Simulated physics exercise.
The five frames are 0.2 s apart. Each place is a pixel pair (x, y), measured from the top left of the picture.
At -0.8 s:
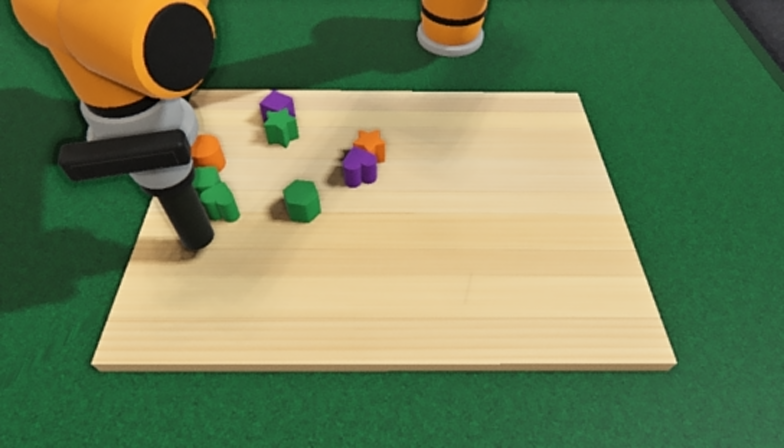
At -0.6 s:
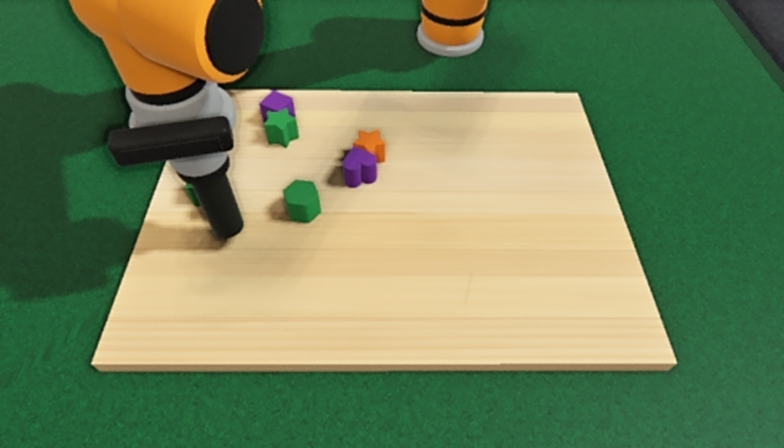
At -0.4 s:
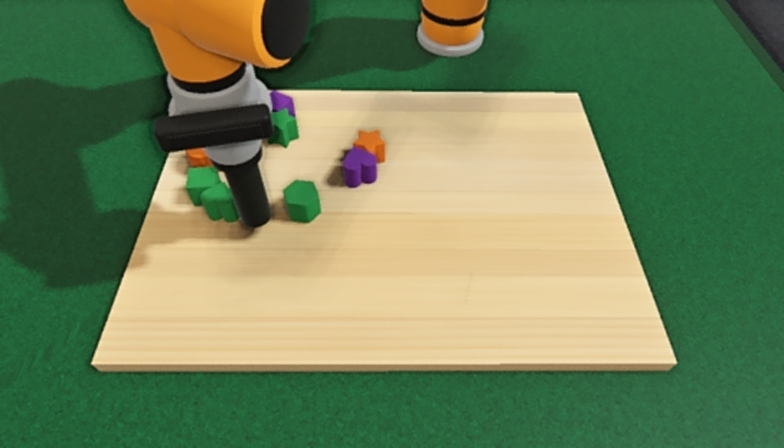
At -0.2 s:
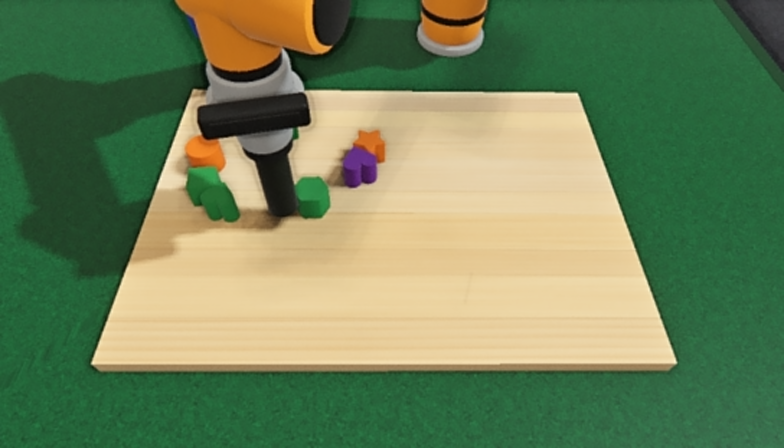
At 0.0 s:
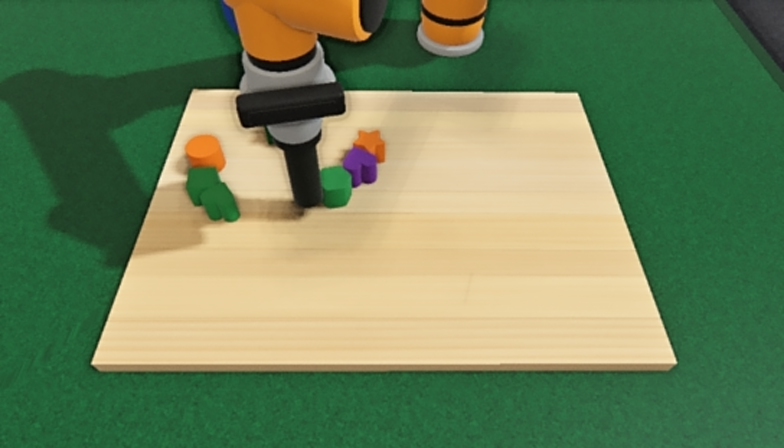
An orange robot arm with a black stick reaches over a pale wooden board on a green surface, seen from above at an angle by a still camera. Small green, orange and purple blocks sit on the board's upper left, with another orange base behind. The stick sweeps right and slightly away, pushing a green six-sided block toward the purple heart-shaped and orange star-shaped blocks.
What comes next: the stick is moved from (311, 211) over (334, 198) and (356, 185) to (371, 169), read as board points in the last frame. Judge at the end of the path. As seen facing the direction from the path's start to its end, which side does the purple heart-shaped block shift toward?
Facing the way the path runs, start to end, you'll find the purple heart-shaped block has shifted right.
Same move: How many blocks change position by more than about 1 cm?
The number is three or more.
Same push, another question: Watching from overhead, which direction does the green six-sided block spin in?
Viewed from above, clockwise.
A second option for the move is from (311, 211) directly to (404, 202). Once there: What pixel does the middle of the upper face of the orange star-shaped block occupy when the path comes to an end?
(380, 122)
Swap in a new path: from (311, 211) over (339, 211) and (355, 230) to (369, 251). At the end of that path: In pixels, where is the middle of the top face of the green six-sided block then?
I'd say the green six-sided block ends with its top centre at (351, 171).
What follows on the original path. One third of the way, stick at (334, 183); green six-sided block at (360, 166); purple heart-shaped block at (382, 147), turned 15° anticlockwise; orange star-shaped block at (379, 129), turned 30° anticlockwise.
Two thirds of the way, stick at (356, 170); green six-sided block at (385, 158), turned 40° clockwise; purple heart-shaped block at (402, 140), turned 60° anticlockwise; orange star-shaped block at (382, 126), turned 55° anticlockwise.
At the end, stick at (370, 154); green six-sided block at (398, 157), turned 50° clockwise; purple heart-shaped block at (409, 138), turned 85° anticlockwise; orange star-shaped block at (382, 126), turned 55° anticlockwise.
